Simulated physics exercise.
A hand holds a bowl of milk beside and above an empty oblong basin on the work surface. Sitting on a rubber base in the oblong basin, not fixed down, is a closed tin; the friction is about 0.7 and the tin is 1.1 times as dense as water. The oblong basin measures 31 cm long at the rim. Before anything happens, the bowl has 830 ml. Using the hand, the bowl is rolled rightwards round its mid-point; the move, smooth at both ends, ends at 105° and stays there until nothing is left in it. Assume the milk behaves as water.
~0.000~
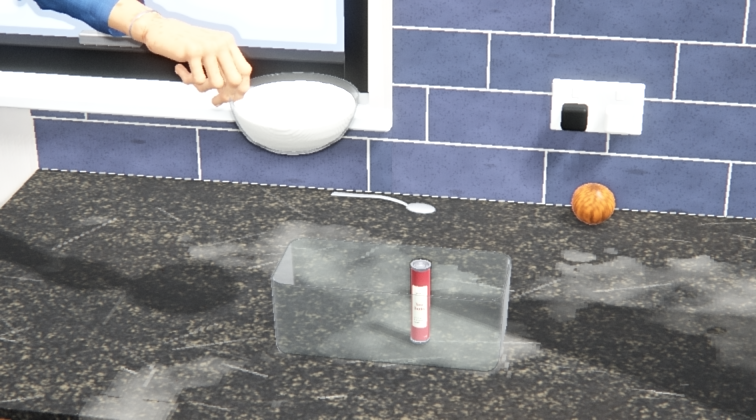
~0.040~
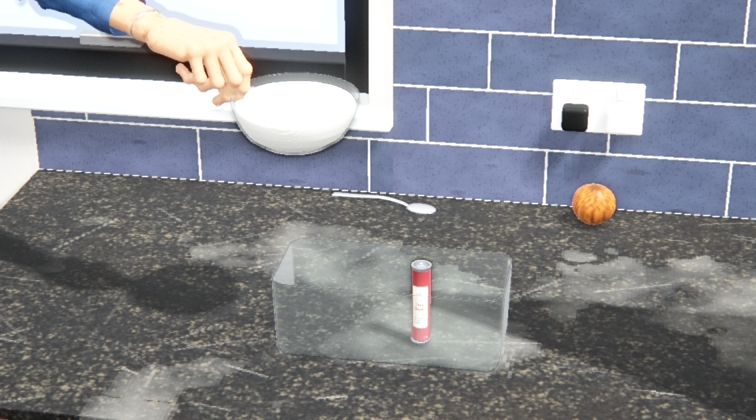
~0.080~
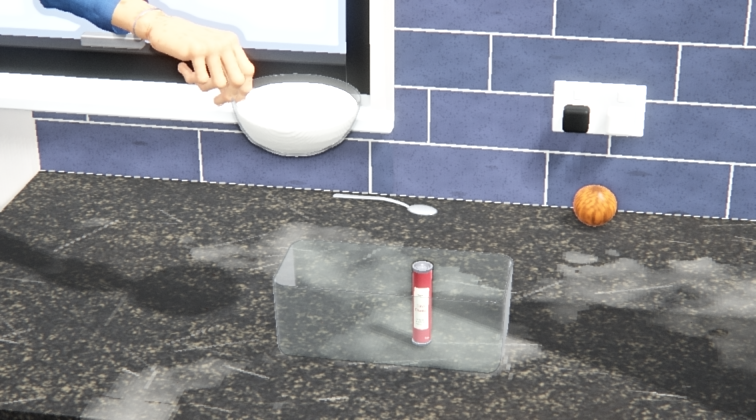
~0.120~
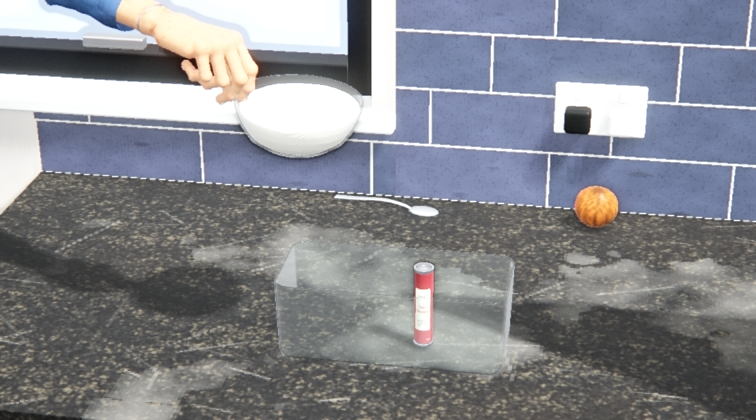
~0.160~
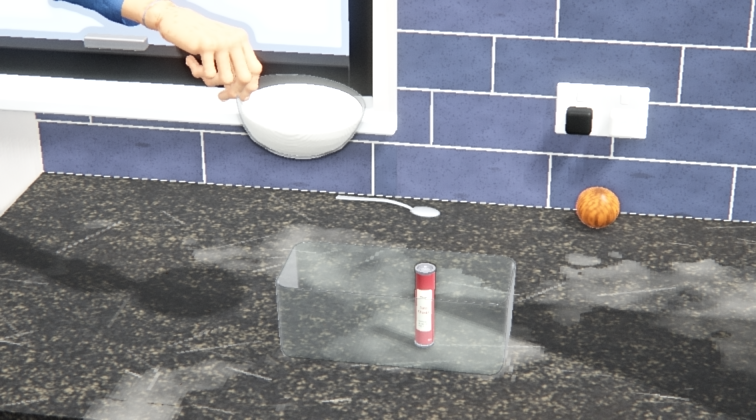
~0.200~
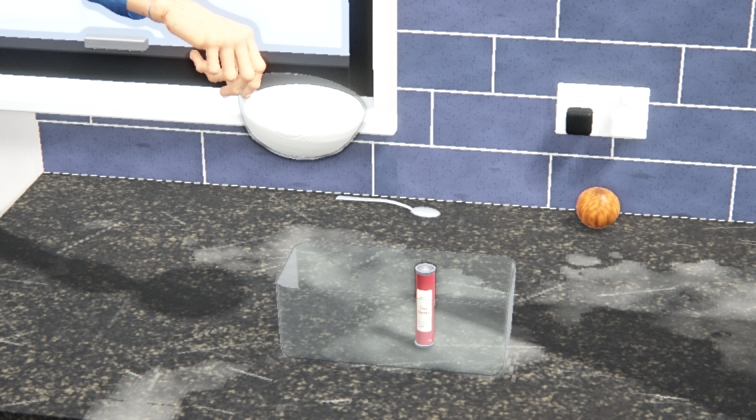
The video shows a hand holding a bowl of white liquid above a dark countertop, beside a clear, oblong basin containing a closed red tin. The hand slowly tilts the bowl slightly to the right.
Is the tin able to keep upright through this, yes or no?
Yes, it remains upright.
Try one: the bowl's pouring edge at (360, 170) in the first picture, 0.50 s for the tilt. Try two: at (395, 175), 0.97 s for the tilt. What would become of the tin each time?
Run one: It tumbles. Run two: It does not tip.
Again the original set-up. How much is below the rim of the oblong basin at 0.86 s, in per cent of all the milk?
86 per cent, give or take a little.
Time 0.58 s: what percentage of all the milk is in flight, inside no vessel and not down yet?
56 %.
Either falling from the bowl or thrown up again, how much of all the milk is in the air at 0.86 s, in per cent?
About 9 per cent.
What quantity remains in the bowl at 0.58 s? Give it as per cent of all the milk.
Close to 32 percent of the liquid remains at that time.
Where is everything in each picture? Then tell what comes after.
In the first frame, it leans 0°; its right rim is at (357, 100); the milk meets the walls at (236, 98) and (355, 104); the oblong basin's rim runs from (281, 261) to (507, 278); the tin's top is at (421, 268).
In the second frame, it leans 0°; its right rim is at (358, 101); the milk meets the walls at (237, 98) and (356, 105).
In the third frame, it leans 2°; its right rim is at (359, 104); the milk meets the walls at (238, 98) and (357, 108).
In the fourth frame, it leans 4°; its right rim is at (361, 107); the milk meets the walls at (240, 98) and (359, 109).
In the fifth frame, it leans 7°; its right rim is at (364, 111); the milk meets the walls at (243, 99) and (362, 112).
In the sixth frame, it leans 11°; its right rim is at (365, 116); the milk meets the walls at (245, 99) and (364, 112).
By 0.58 s the tilt is 69° and 32 per cent is still to pour; the tin stands where it began.
By 0.86 s the tilt is 102° and 1 per cent is still to pour; the tin stands where it began.
By 1.15 s the tilt is 105° and 0 per cent is still to pour; the tin stands where it began.
By 1.47 s the tilt is 105° and 0 per cent is still to pour; the tin stands where it began.
At rest the tin stands where it began.
